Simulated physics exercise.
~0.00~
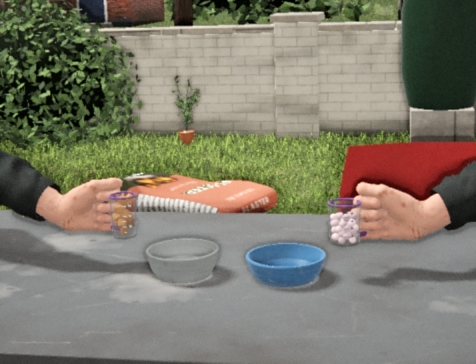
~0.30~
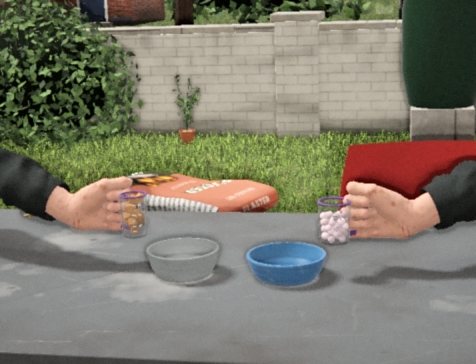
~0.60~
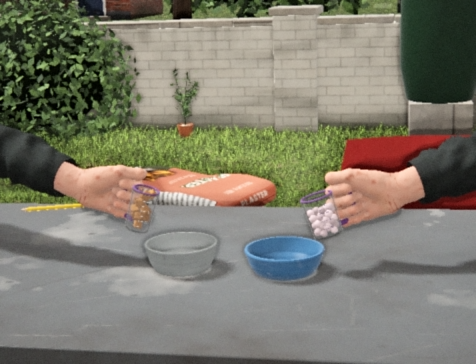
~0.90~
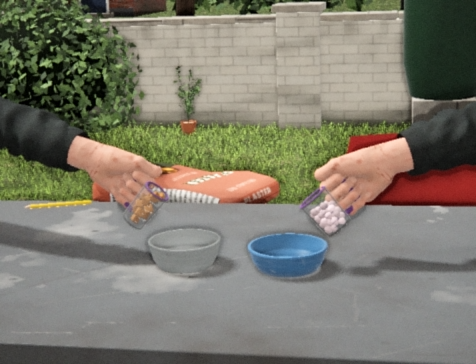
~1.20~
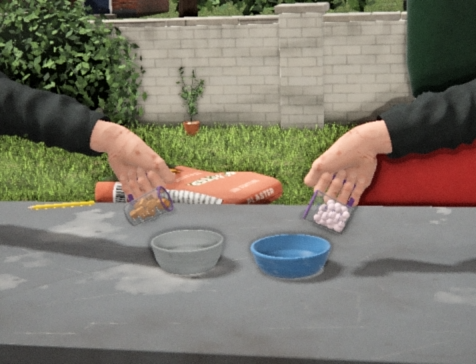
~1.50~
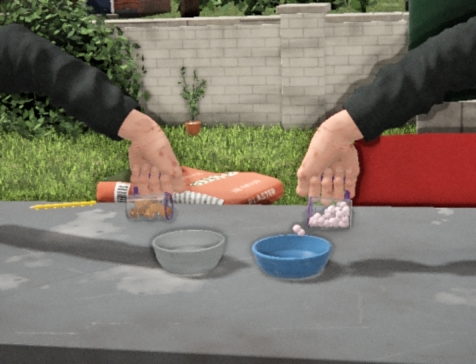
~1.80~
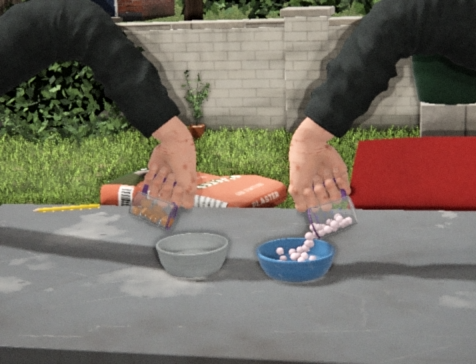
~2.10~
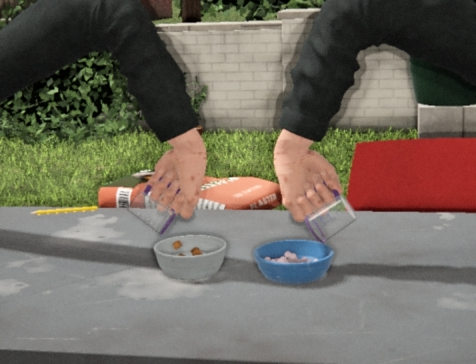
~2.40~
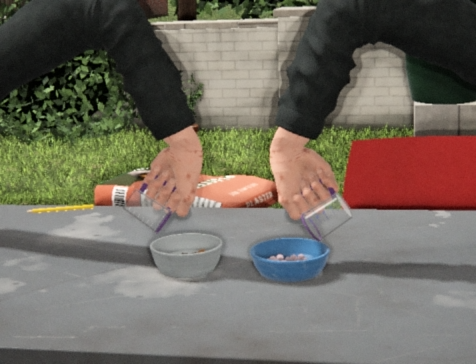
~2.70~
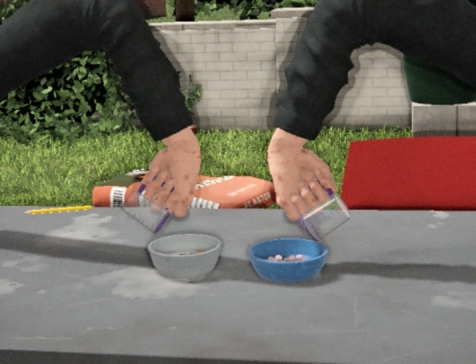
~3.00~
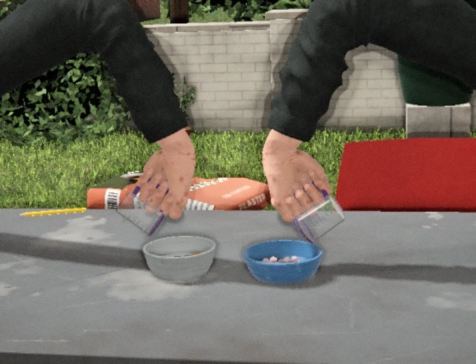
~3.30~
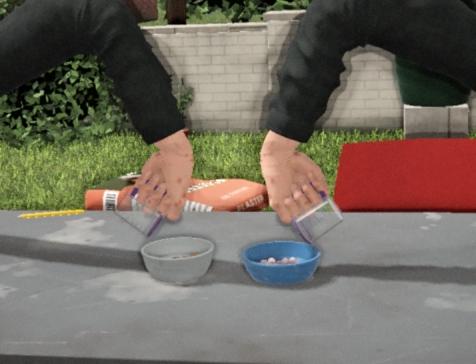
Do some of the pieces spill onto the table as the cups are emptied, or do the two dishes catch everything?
The two dishes catch everything. The brown pieces all go into the grey dish on the left and the pale ones all go into the blue dish on the right.
